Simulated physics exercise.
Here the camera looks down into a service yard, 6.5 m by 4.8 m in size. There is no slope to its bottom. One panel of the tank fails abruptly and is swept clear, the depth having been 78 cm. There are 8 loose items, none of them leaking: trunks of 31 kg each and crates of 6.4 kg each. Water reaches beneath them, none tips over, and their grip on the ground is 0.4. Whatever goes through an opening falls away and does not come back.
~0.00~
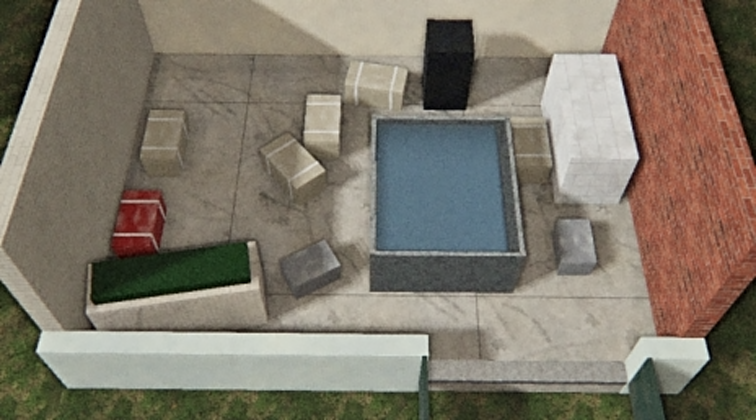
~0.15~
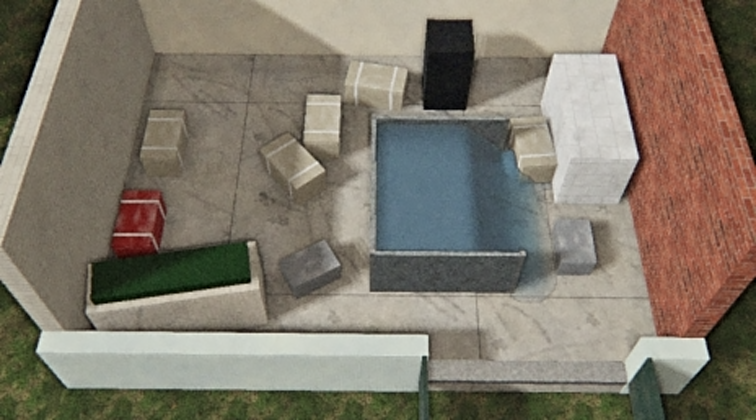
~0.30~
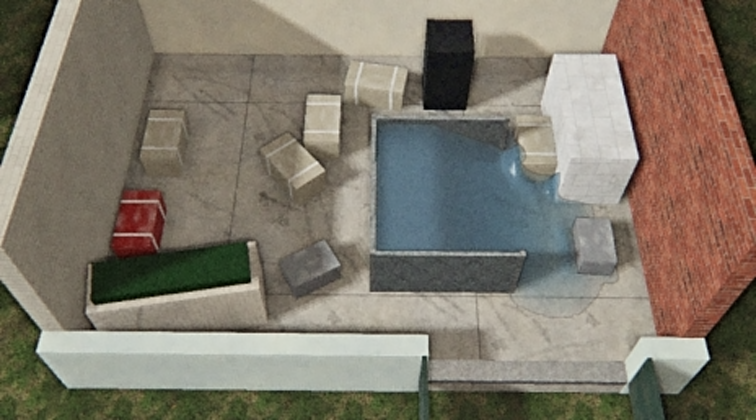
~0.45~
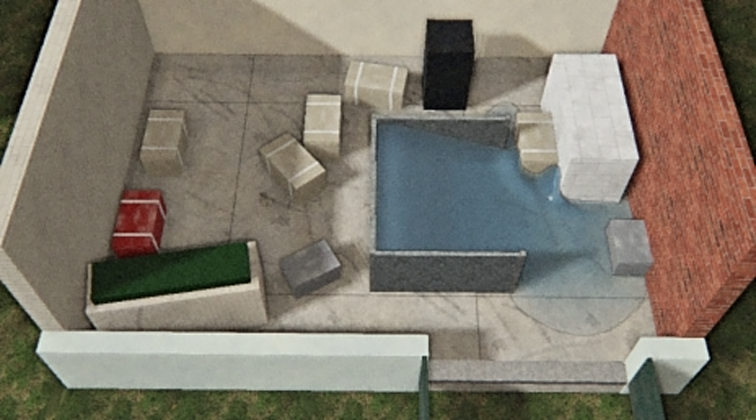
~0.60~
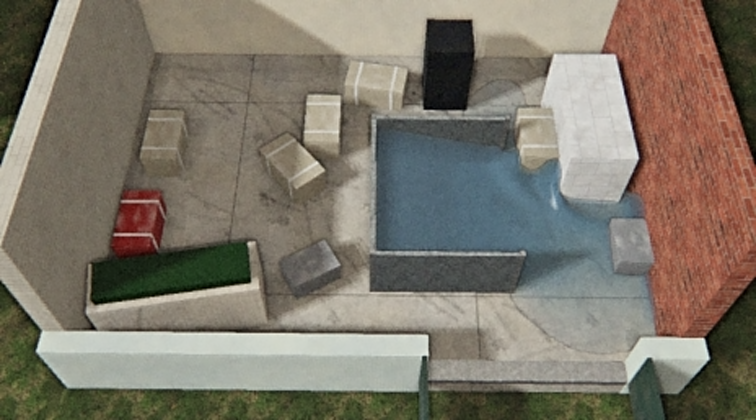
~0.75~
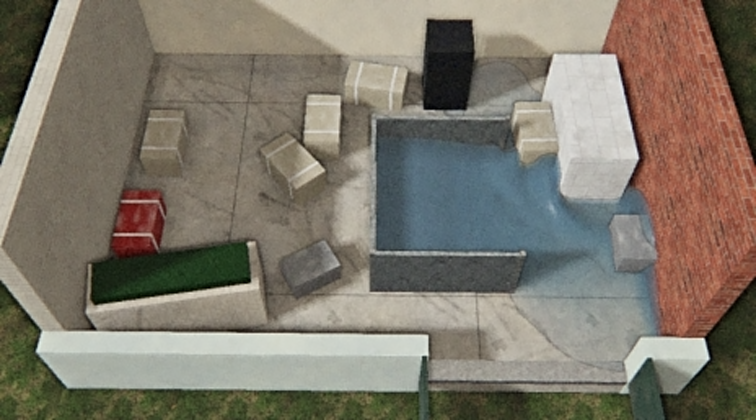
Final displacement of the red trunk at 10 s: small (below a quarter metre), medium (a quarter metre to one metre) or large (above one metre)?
Small.
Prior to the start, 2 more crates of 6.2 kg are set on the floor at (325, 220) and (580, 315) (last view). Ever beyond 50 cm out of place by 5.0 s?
First not far enough, second far enough.
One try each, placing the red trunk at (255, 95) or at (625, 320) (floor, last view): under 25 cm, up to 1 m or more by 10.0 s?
Results, in order: Essentially stationary, then borne far off.
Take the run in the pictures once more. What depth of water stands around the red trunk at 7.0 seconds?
Roughly 2 cm at that moment.
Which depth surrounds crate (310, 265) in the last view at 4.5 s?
Depth: Near 2 cm.
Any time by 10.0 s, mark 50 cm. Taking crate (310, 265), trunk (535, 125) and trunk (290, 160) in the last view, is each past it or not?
Taking them in order: Exceeded, exceeded and fell shy.
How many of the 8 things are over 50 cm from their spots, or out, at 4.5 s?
I make it 2 by then.
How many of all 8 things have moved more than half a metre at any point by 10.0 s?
It adds up to 3.
After 2.0 s the red trunk is near (136, 218), 0.0 m from its start, aground; 0 of 8 are out; 2 afloat.
After 4.5 s the red trunk is near (136, 218), 0.0 m from its start, aground; 1 of 8 are out; 1 afloat.
After 7.0 s the red trunk is near (136, 218), 0.0 m from its start, aground; 1 of 8 are out; 1 afloat.
After 10.0 s the red trunk is near (136, 218), 0.0 m from its start, aground; 1 of 8 are out; 1 afloat.
